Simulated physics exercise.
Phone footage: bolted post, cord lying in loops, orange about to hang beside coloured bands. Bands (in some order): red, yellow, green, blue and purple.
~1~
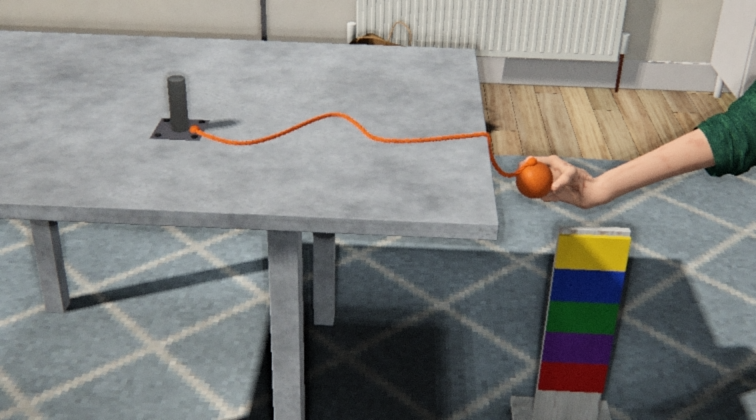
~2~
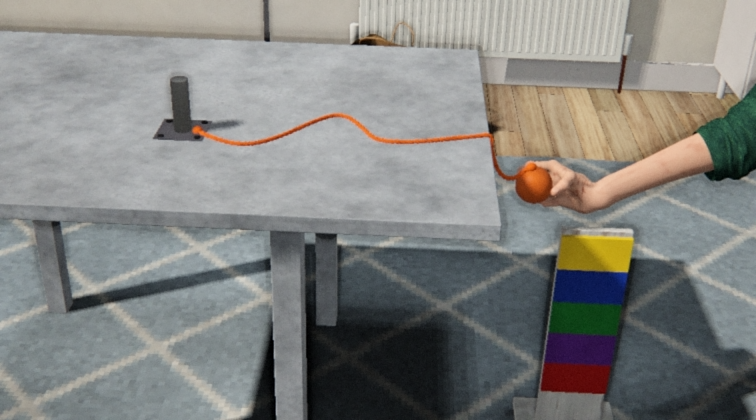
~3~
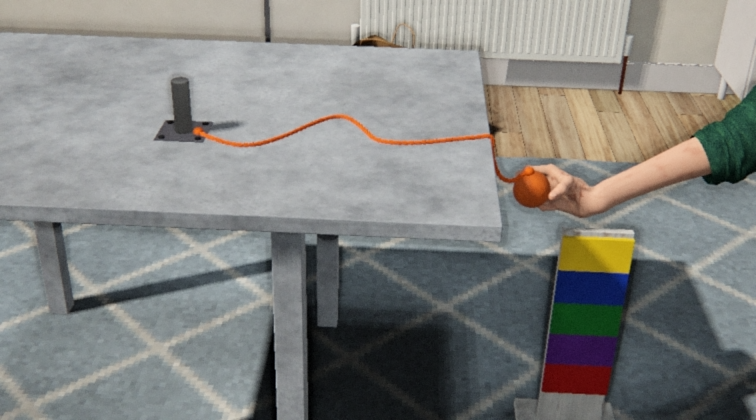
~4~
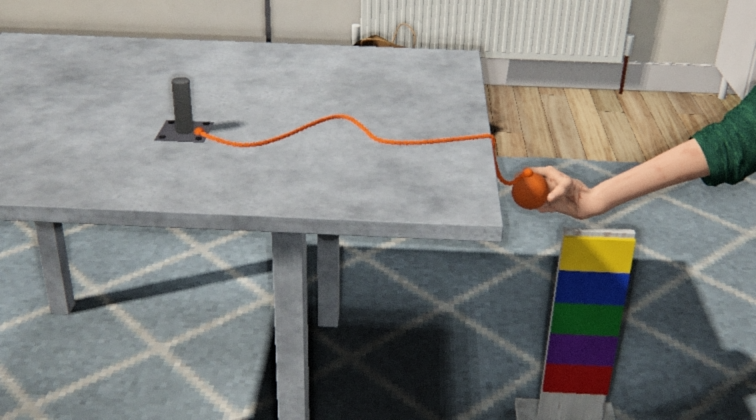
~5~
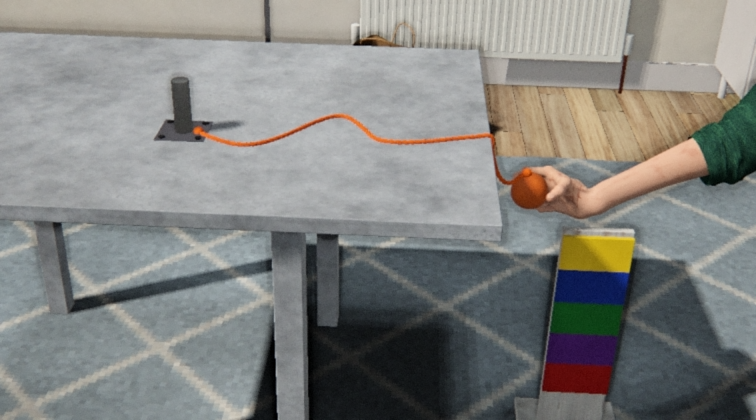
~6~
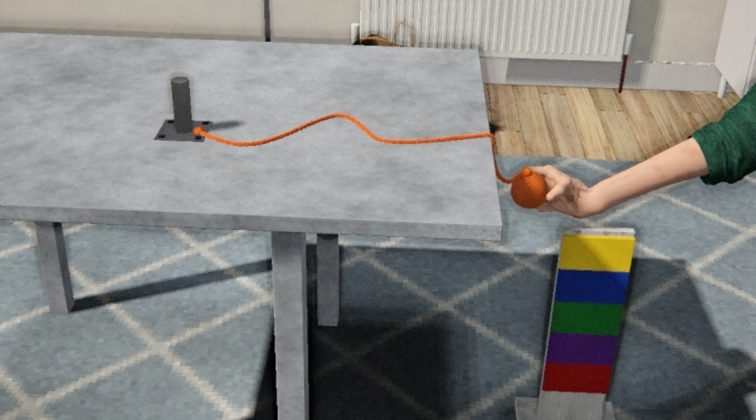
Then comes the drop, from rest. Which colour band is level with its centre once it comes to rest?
The blue band.
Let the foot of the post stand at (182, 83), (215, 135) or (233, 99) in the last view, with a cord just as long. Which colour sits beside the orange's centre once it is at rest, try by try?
First try: Yellow; second try: Green; third try: Green.
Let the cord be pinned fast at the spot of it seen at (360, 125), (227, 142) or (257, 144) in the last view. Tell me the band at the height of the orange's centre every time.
Answer: Yellow, blue and blue, in that order.
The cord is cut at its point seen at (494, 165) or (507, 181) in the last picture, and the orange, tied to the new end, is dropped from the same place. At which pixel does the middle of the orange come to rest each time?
You'd find it around (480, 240) the first time and around (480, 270) the second.
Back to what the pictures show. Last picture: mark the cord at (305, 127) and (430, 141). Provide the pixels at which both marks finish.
The first finishes about (332, 134) and the second about (491, 152).
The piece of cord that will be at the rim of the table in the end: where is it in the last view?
It's near (424, 142) in the last picture.
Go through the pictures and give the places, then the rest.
In the first picture, orange (534, 180); yellow (593, 254); blue (588, 287); green (583, 319); purple (578, 349); red (573, 378).
In the second picture, orange (534, 185); cord through (223, 141) (294, 130) (354, 121) (409, 142) (487, 139).
In the third picture, orange (532, 189).
In the fourth picture, orange (530, 191); cord through (225, 142) (296, 132) (356, 122) (411, 143) (489, 140).
In the fifth picture, orange (530, 191).
In the sixth picture, orange (530, 190); cord through (224, 141) (295, 131) (355, 121) (410, 142) (488, 139).
Soon after, orange near (447, 280); level with blue.
Then, orange near (496, 292); level with blue.
At rest, orange near (486, 294); level with blue. Its centre hangs level with the blue band.
